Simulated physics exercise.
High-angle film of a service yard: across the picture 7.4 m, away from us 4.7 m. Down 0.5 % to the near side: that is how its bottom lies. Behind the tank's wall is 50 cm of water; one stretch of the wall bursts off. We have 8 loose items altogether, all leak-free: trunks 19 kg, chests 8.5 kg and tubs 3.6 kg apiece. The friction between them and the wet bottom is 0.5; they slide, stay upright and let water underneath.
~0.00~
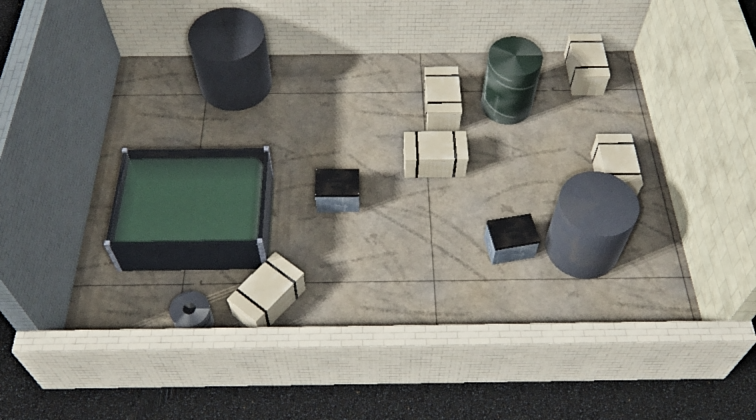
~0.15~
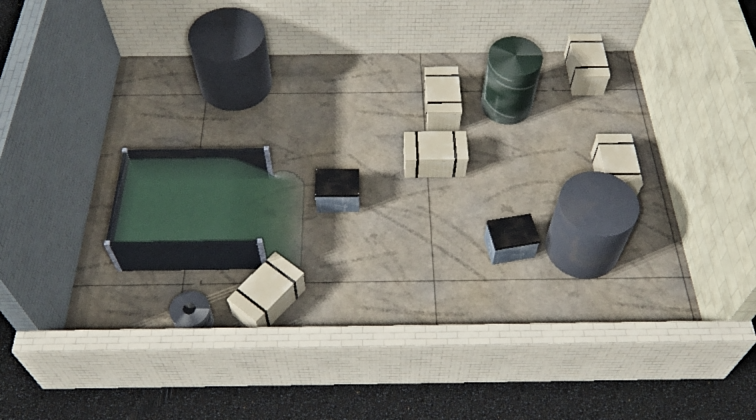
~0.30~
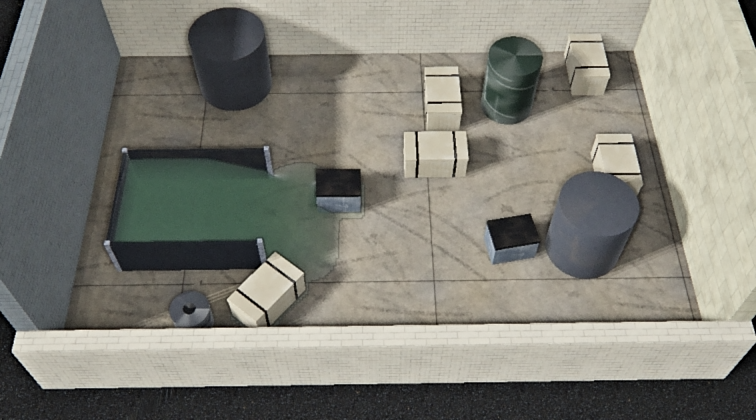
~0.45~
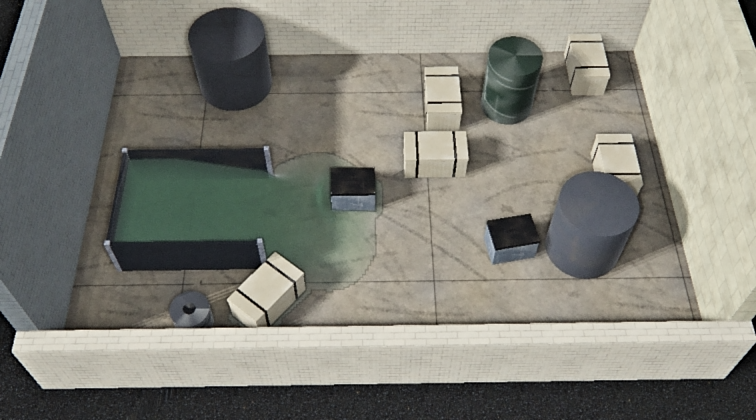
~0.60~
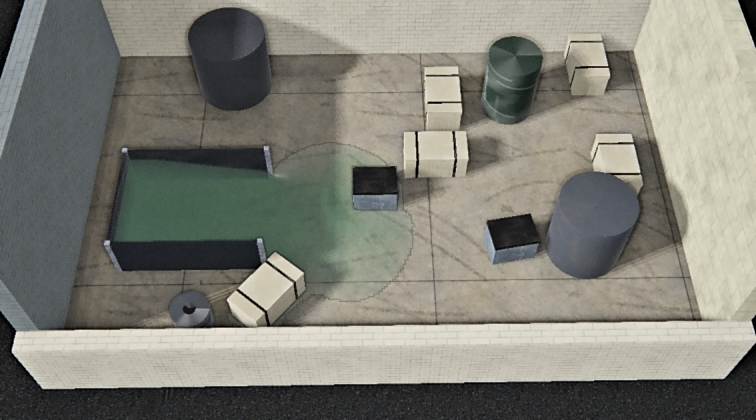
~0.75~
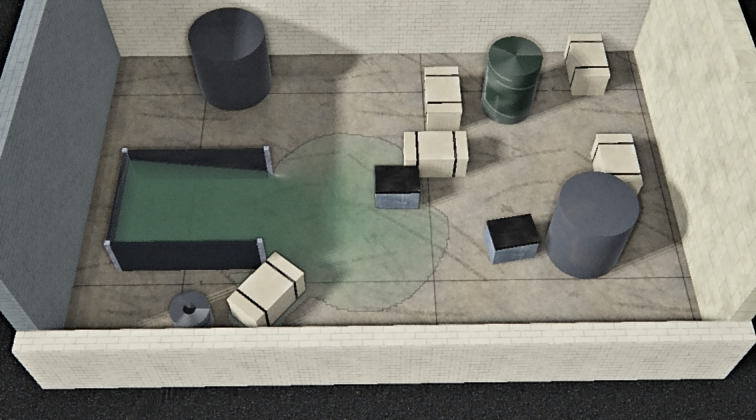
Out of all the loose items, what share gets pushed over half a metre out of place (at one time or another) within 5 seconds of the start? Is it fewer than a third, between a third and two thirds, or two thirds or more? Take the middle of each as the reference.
Between a third and two thirds.
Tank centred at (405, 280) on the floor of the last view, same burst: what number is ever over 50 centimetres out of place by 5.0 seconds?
Count: 2.
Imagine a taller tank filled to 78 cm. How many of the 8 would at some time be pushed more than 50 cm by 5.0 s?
In that case the number is 5.
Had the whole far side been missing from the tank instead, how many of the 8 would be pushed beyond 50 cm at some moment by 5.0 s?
So the tally would be 2.
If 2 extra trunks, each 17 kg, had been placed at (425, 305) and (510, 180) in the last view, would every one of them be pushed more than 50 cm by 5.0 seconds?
In order: Beyond it, beyond it.
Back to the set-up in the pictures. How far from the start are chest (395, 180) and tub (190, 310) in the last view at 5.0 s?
Object 1: 450 cm. Object 2: 0 cm.
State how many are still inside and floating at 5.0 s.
At that moment 5.
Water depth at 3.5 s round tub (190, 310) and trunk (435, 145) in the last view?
Depths: Near 0 cm, then near 6 cm.
After 1.1 s 1 of 8 are over 50 cm from their spots; 0 afloat.
After 2.2 s 2 of 8 are over 50 cm from their spots; 2 afloat.
After 3.5 s 5 of 8 are over 50 cm from their spots; 4 afloat.
After 5.0 s 5 of 8 are over 50 cm from their spots, and 5 have been at some point; 5 afloat.
